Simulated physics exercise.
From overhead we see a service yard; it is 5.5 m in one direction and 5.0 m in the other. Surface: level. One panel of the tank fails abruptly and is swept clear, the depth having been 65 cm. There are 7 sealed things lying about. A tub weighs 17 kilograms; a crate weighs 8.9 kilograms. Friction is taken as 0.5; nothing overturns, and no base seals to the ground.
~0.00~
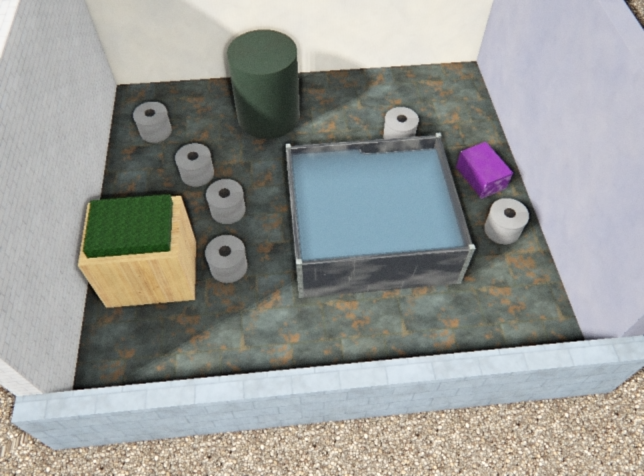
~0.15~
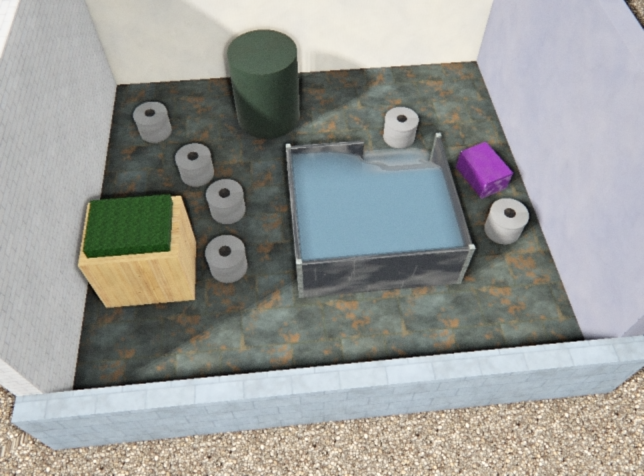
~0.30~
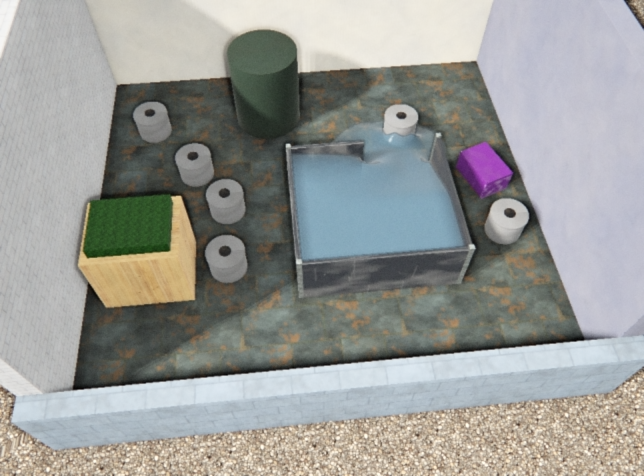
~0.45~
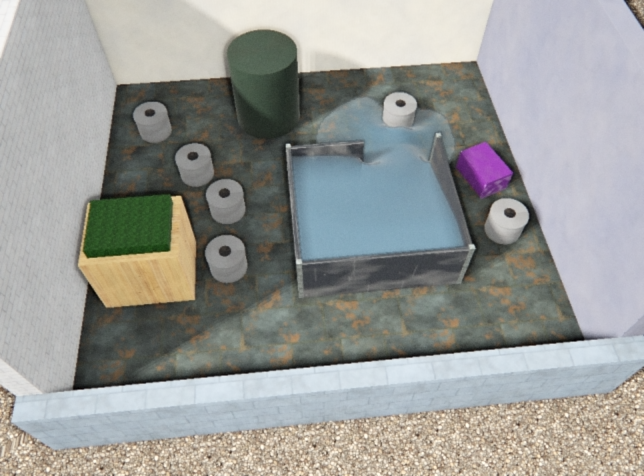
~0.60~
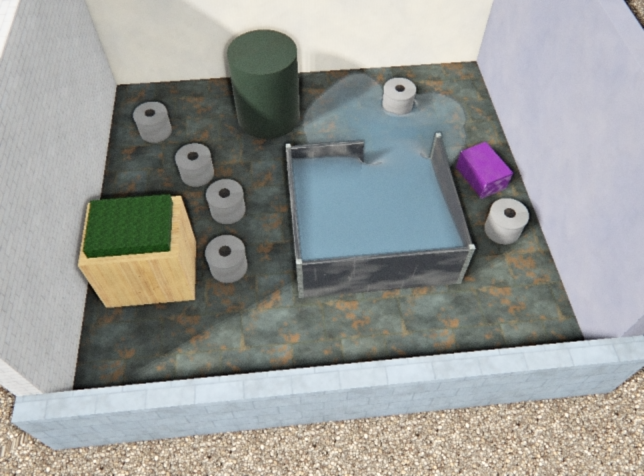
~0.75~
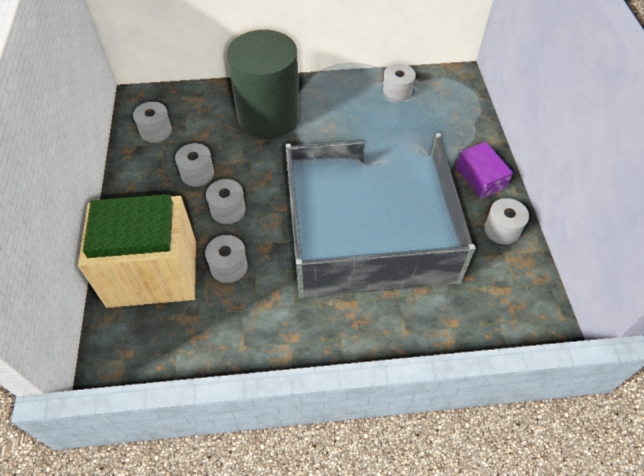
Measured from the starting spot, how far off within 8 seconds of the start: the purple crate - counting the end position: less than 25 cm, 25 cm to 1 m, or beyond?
It is left a long distance off.
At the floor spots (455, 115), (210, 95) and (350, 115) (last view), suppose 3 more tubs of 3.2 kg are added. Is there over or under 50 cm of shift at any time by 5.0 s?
In sequence: Goes beyond; goes beyond; goes beyond.
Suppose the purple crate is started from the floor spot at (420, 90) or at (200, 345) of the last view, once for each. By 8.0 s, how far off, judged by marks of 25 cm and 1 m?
One after the other: It is taken far off, and then it stays more or less still.
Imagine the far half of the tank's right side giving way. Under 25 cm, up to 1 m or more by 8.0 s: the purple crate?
Had it gone that way, the purple crate would be borne far.
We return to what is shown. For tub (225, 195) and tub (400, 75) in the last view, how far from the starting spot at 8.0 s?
First 0 cm, then 140 cm.
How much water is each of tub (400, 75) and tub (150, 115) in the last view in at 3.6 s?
First roughly 17 cm, second roughly 6 cm.
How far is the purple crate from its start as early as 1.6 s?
About 0 cm.
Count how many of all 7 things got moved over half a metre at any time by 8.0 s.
I make it 4.
After 1.6 s the purple crate is near (486, 162), 0.0 m from its start, aground; 1 afloat.
After 3.6 s the purple crate is near (462, 190), 0.7 m from its start, afloat; 2 afloat.
After 5.6 s the purple crate is near (487, 247), 1.4 m from its start, afloat; 2 afloat.
After 8.0 s the purple crate is near (472, 288), 1.9 m from its start, afloat; 2 afloat.
